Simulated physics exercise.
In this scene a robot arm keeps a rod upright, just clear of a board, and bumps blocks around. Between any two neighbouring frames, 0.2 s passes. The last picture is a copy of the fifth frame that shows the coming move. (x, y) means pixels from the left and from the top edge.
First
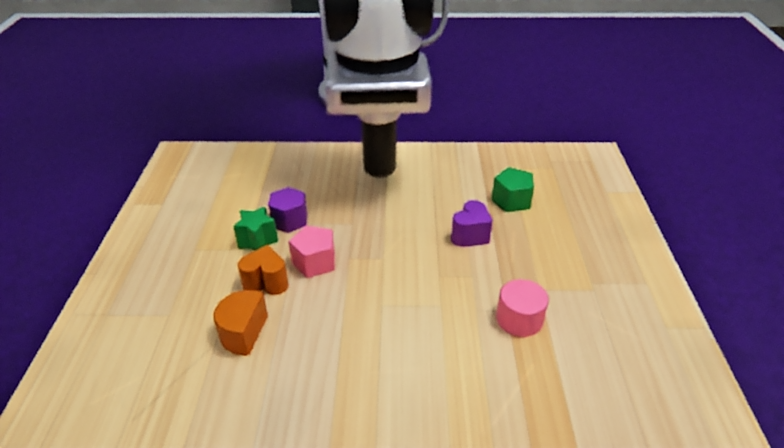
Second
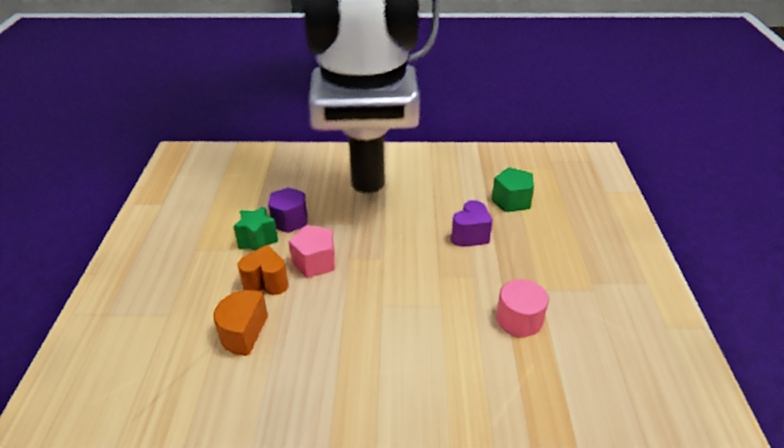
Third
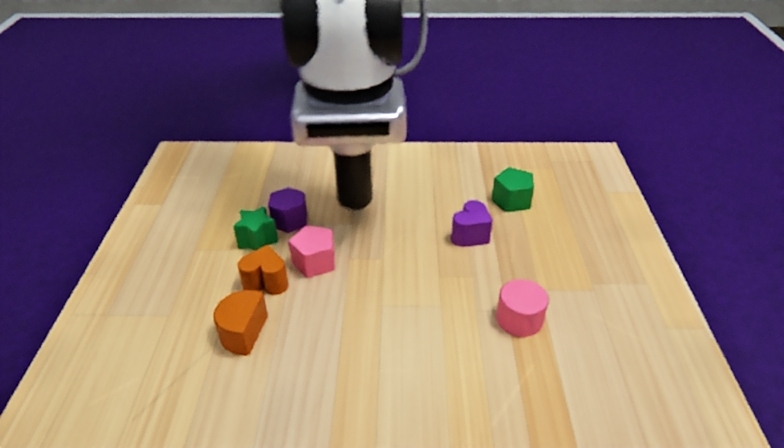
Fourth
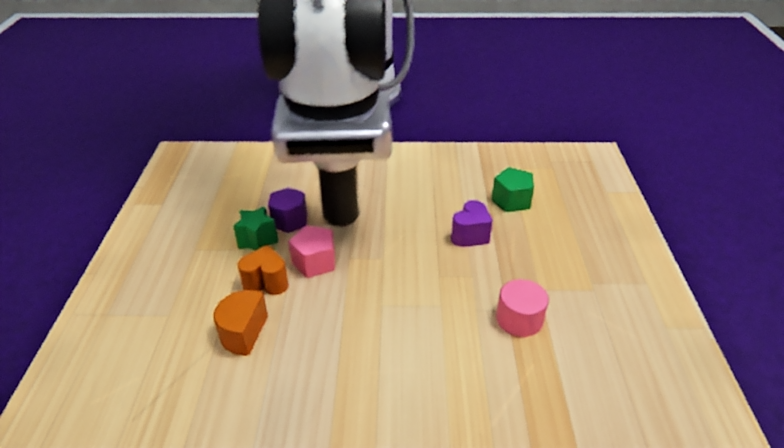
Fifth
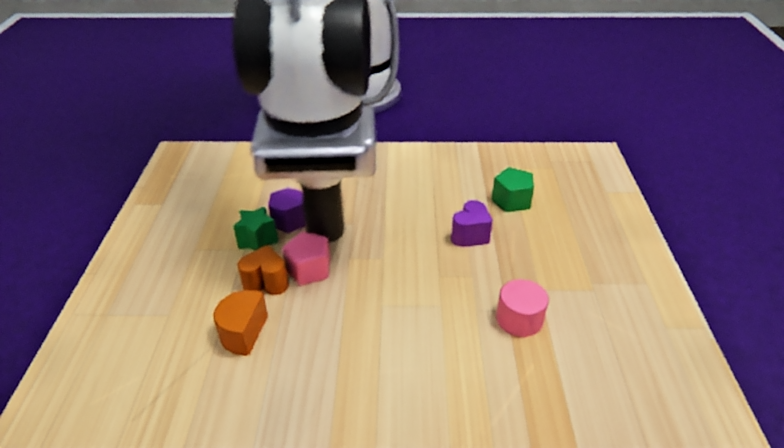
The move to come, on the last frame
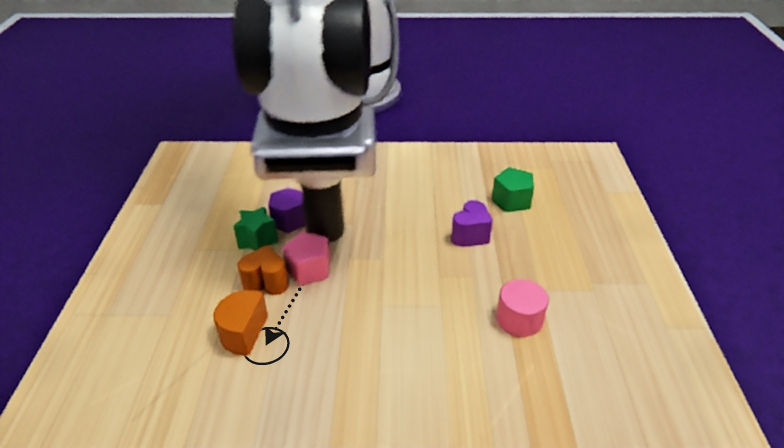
A robot arm with a black rod moved down and left over a wooden board scattered with colored blocks, then nudged the pink pentagonal block slightly to the left while the others stayed still.
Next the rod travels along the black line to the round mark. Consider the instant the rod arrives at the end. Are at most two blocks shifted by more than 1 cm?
No.
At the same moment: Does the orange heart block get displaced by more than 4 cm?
The answer is no.
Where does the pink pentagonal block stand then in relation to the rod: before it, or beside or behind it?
The rod still pushes it.
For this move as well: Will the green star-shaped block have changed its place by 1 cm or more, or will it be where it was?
In the end it has not been moved.
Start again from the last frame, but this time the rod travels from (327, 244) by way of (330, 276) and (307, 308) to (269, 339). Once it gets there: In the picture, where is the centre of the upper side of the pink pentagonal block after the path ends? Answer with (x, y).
My prediction: (219, 312).
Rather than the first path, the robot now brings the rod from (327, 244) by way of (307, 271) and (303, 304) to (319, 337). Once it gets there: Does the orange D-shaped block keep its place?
No
Drawn move, in a line from (327, 244) to (266, 346).
The first path, step by step. One third of the way, rod at (307, 263); orange heart block at (242, 271), turned 45° clockwise; pink pentagonal block at (284, 279).
Two thirds of the way, rod at (286, 296); orange D-shaped block at (216, 318), turned 20° anticlockwise; orange heart block at (242, 271), turned 45° clockwise; pink pentagonal block at (261, 316), turned 10° clockwise.
At the end, rod at (263, 334); orange D-shaped block at (207, 322); green star-shaped block still; orange heart block at (242, 271), turned 45° clockwise; purple six-sided block still; pink pentagonal block at (238, 359).
